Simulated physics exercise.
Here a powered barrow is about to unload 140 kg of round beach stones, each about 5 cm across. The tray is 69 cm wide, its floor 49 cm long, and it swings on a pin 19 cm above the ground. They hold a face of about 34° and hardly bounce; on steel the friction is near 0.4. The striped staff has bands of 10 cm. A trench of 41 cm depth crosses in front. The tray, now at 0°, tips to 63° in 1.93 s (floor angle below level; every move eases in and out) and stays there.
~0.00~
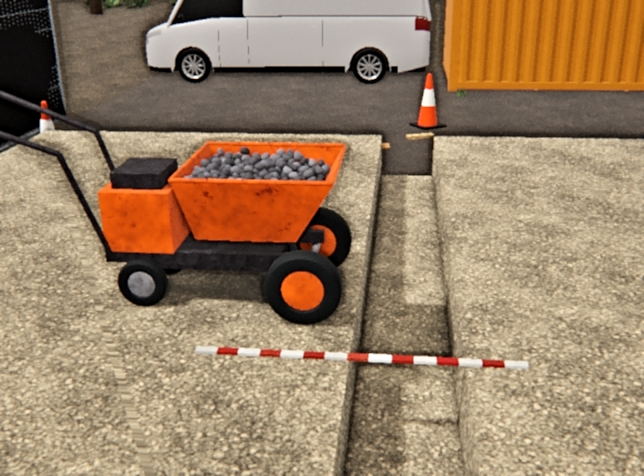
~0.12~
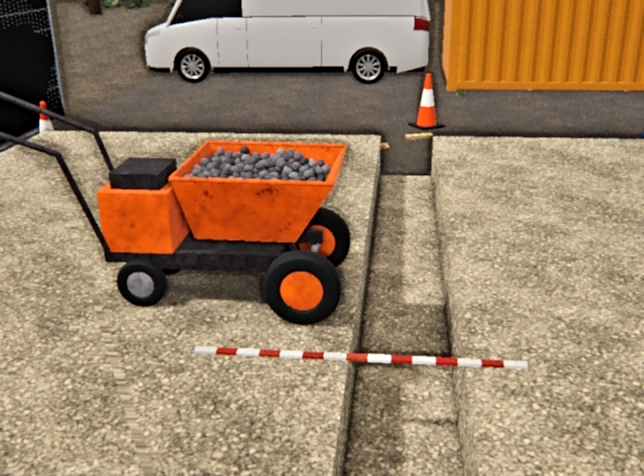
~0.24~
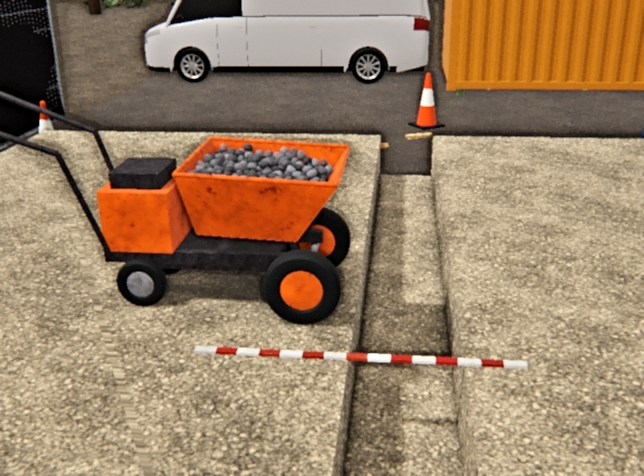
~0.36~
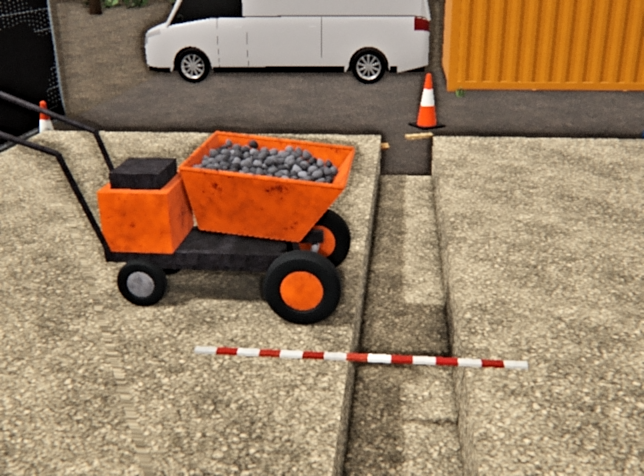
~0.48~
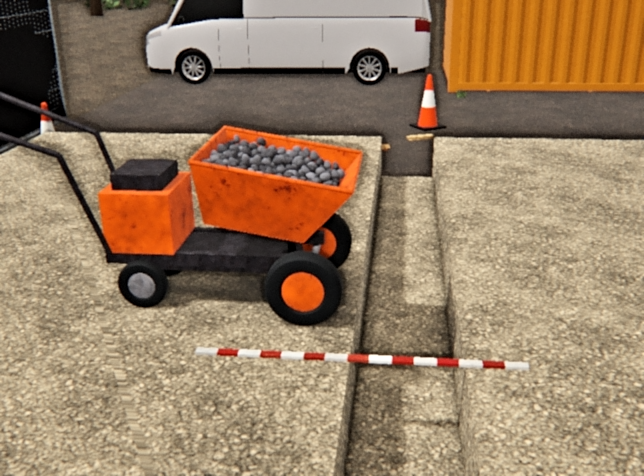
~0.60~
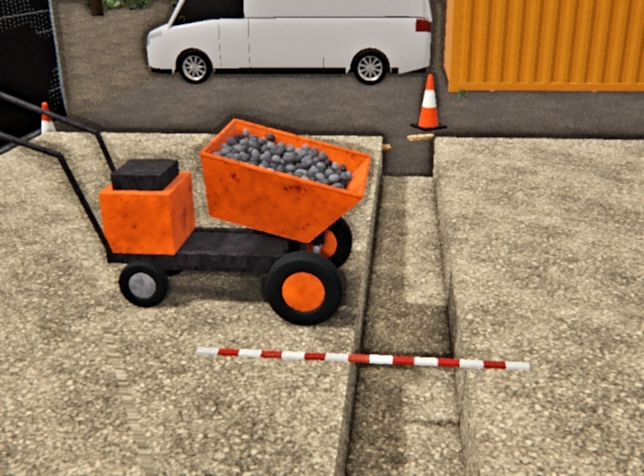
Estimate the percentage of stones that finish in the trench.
Roughly 56 per cent ends in the trench.
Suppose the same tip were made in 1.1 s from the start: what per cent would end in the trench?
Then about 50 per cent.
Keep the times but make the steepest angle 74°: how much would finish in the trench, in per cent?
It would be near 65 per cent.
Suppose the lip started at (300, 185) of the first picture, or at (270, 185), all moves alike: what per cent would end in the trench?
First some 75, then 80 per cent.
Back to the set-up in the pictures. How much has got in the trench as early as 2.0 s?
Some 20 per cent.
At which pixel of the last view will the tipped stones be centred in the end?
Their middle is at about (438, 352).
After 1.5 s the floor is at 53°; 100 % in the tray; the foremost stones are at (412, 231).
After 2.0 s the floor is at 63°; 70 % in the tray, 19 % in the trench, 12 % past the trench; the foremost stones are at (513, 294).
After 2.4 s the floor is at 63°; 50 % in the tray, 28 % in the trench, 22 % past the trench; the foremost stones are at (577, 295).
After 4.3 s the floor is at 63°; 22 % in the tray, 56 % in the trench, 23 % past the trench; the foremost stones are at (620, 305).
